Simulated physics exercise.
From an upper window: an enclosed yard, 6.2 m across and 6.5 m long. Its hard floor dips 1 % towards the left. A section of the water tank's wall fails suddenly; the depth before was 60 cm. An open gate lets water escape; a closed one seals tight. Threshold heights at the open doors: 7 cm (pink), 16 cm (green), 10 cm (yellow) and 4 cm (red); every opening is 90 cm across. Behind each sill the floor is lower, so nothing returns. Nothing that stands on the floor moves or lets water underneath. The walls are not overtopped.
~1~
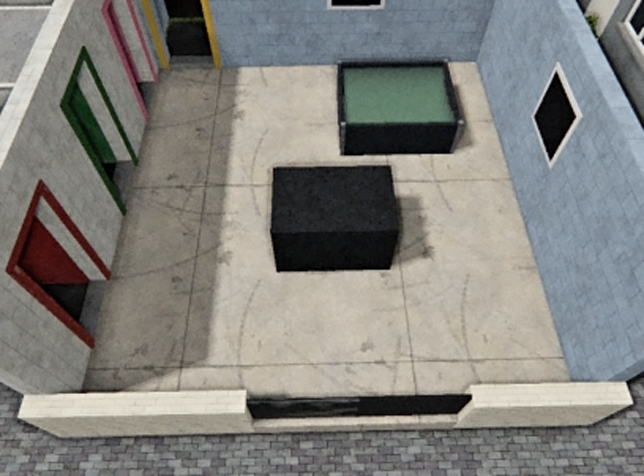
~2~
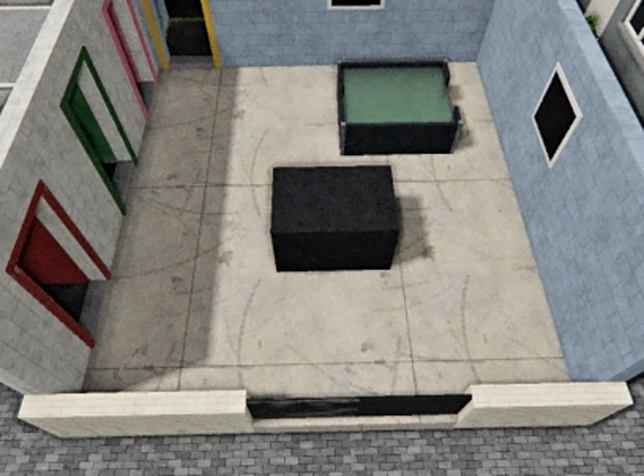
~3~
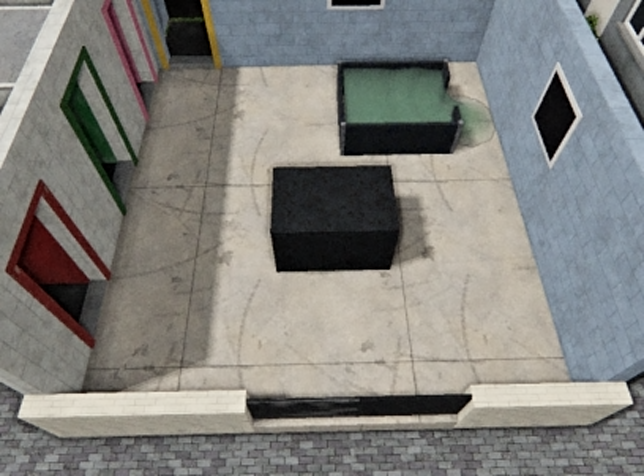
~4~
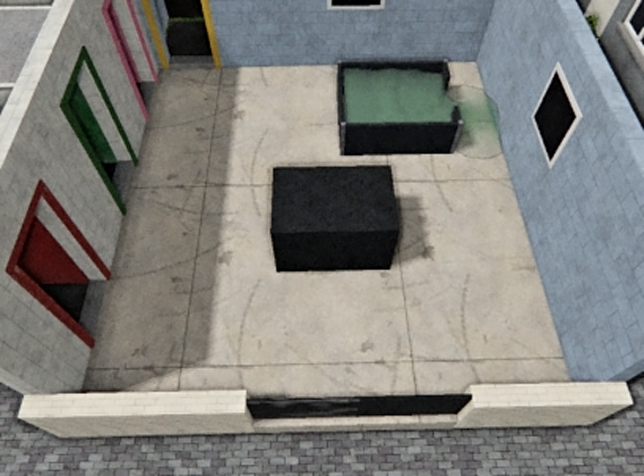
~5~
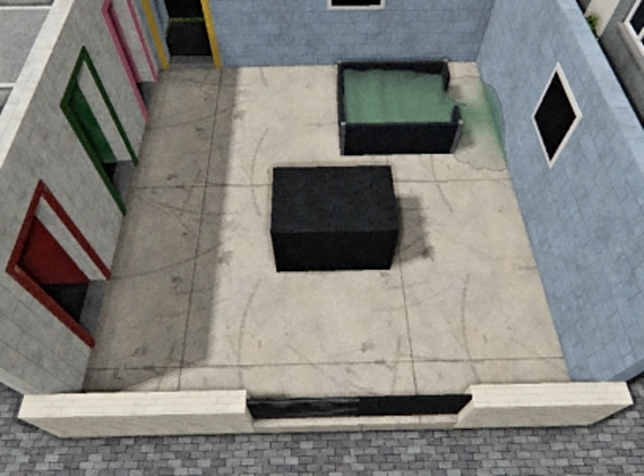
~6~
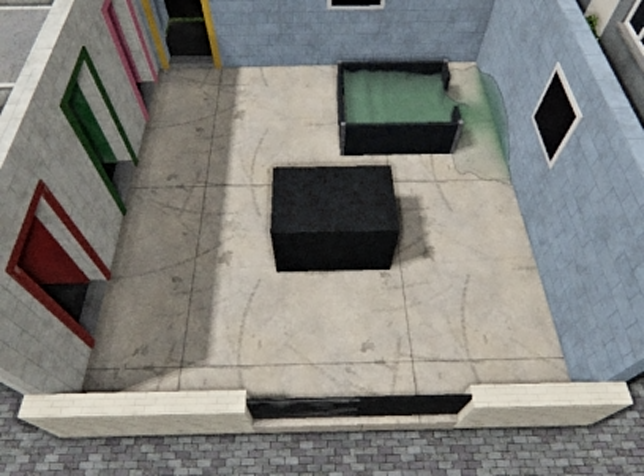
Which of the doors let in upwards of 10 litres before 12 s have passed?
The water let in: At the pink door it passes the limit; at the green door it does not reach the limit; at the yellow door it keeps below the limit; at the red door it passes the limit.
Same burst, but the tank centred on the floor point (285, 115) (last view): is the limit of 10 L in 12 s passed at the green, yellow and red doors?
Against that limit: Green under, yellow not over, red over.
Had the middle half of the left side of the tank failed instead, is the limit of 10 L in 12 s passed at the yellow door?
Then: Yellow over.
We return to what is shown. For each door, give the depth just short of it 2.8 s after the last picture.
Depths in cm: Pink 0, green 0, yellow 2, red 0.
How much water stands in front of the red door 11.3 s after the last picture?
Roughly 8.0 cm deep.
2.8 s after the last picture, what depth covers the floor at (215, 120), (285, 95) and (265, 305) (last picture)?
Roughly 1, 3 and 0 cm, in turn.
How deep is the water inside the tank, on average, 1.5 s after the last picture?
Some 34 cm.
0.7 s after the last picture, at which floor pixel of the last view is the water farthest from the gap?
Near (531, 261).
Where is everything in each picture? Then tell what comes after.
The first picture shows the water tank at (396, 95) is whole and still, 60 cm deep.
In the second picture, the front is at a hidden place, 0.5 m from the gap at (445, 111); 0.2 m2 of floor is under water; 60 cm left at the back of the water tank.
In the third picture, water pours out at (445, 113) and has run 0.9 m, to (488, 114); typically 9 cm deep outside, 60 cm at the water tank's back.
In the fourth picture, the front is at (485, 93), 1.1 m from the gap at (445, 113); 1.2 m2 of floor is under water; 60 cm left at the back of the water tank.
In the fifth picture, water pours out at (445, 113) and has run 1.4 m, to (481, 80); typically 9 cm deep outside, 58 cm at the water tank's back.
In the sixth picture, the front is at (477, 68), 1.7 m from the gap at (445, 112); 1.6 m2 of floor is under water; 50 cm left at the back of the water tank.
Then, 0.7 s after the last picture water covers 10 % of the floor and is deepest (42 cm) near (490, 121); pink door not reached, green door not reached, yellow door not reached, red door not reached.
Then, 1.5 s after the last picture water covers 25 % of the floor and is deepest (32 cm) near (490, 121); pink door not reached, green door not reached, yellow door not reached, red door not reached.
Then, 2.8 s after the last picture water covers 45 % of the floor and is deepest (25 cm) near (490, 121); pink door not reached, green door not reached, yellow door 2 cm at the sill, 0 L in, red door not reached.
Then, 6.3 s after the last picture water covers 75 % of the floor and is deepest (12 cm) near (490, 121); pink door 12 cm at the sill, 41 L in, green door 4 cm at the sill, 0 L in, yellow door 6 cm at the sill, 1 L in, red door 6 cm at the sill, 0 L in.
Then, 11.3 s after the last picture water covers 85 % of the floor and is deepest (9 cm) near (78, 411); pink door 6 cm at the sill, 56 L in, green door 4 cm at the sill, 0 L in, yellow door 6 cm at the sill, 2 L in, red door 8 cm at the sill, 35 L in.
